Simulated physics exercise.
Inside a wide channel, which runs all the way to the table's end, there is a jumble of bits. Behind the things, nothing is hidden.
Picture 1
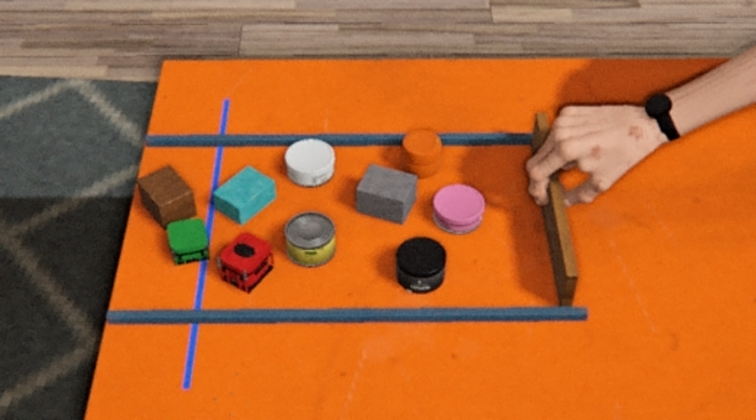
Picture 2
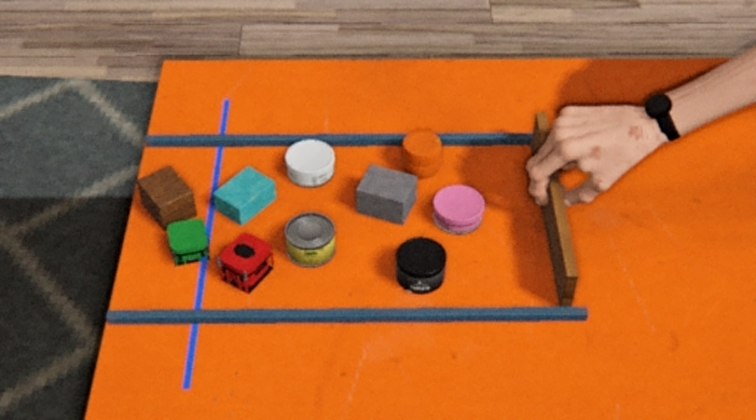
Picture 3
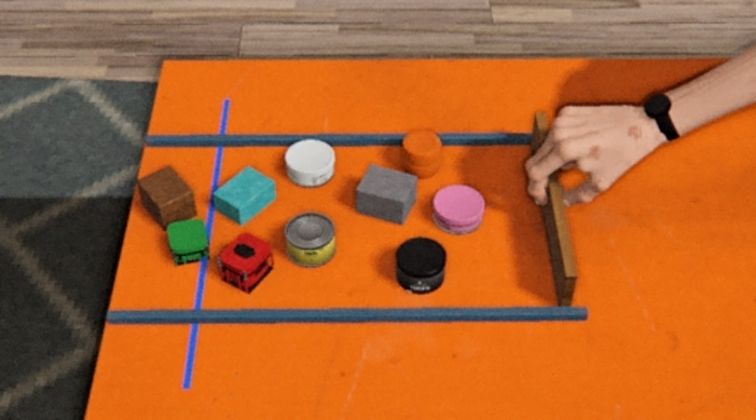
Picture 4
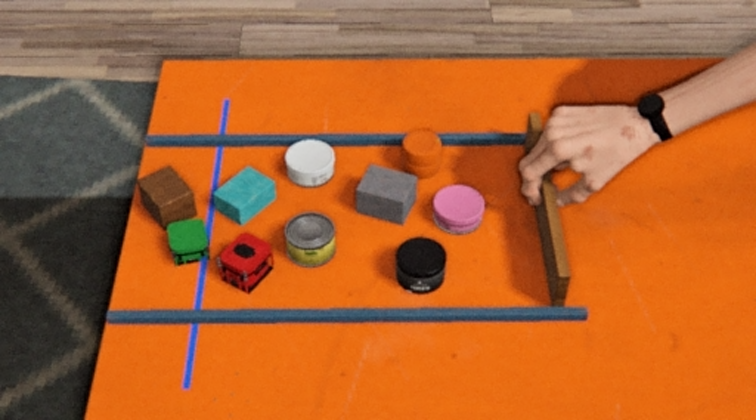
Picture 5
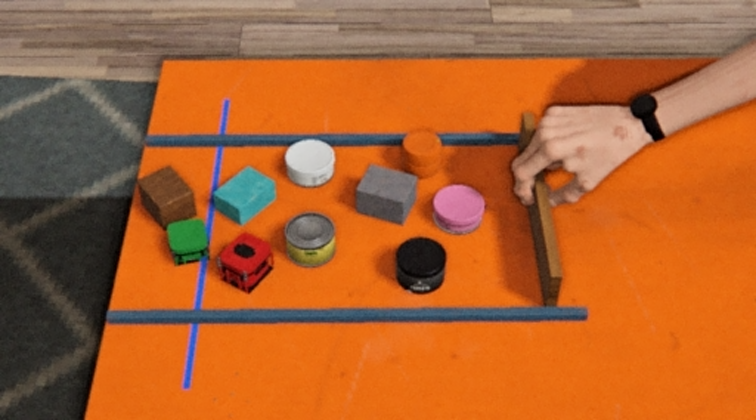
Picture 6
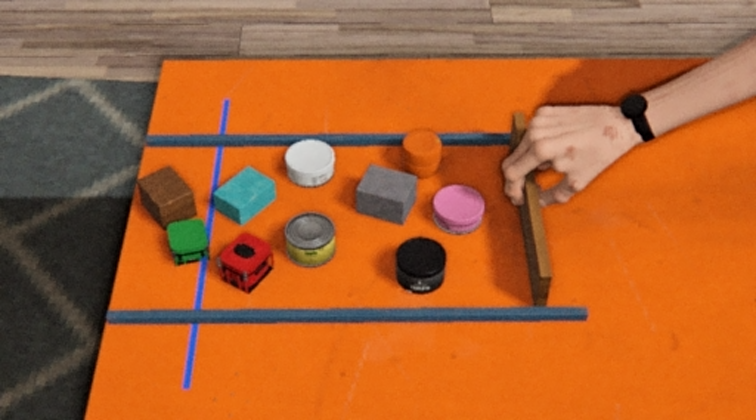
A hand with a black wristband holds a wooden board upright at the right of a channel between two blue-grey strips on an orange tabletop, seen from above at an angle. Left of it lie pink, black, orange, white and yellow-grey round containers and grey, turquoise, red, green and brown blocks, near a blue line. The board rests at first, then slides slightly left, touching nothing, while the camera stays still.
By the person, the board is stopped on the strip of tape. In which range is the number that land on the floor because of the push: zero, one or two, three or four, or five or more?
I reckon the number that spills over the end lands at one or two.
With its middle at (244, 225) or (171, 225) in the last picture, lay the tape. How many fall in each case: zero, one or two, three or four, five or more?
Zero; more than four.
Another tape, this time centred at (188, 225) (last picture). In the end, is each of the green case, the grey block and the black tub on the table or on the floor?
Going in order, the green case goes off the edge, then the grey block keeps its spot, then the black tub keeps its spot.
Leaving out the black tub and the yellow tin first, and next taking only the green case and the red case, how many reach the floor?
Taking the two tries in turn, it comes to 1 and 1.
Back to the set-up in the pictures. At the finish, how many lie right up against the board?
In total, 4.
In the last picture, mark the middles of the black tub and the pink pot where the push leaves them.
(174, 279) and (182, 227).
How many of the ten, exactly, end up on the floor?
Tally: 2.
A little later, none off yet; brown block at rest near (167, 198); green case at rest near (189, 242); turquoise block at rest near (245, 196).
When it is over, the number that fall off is one or two; down, green case and brown block.
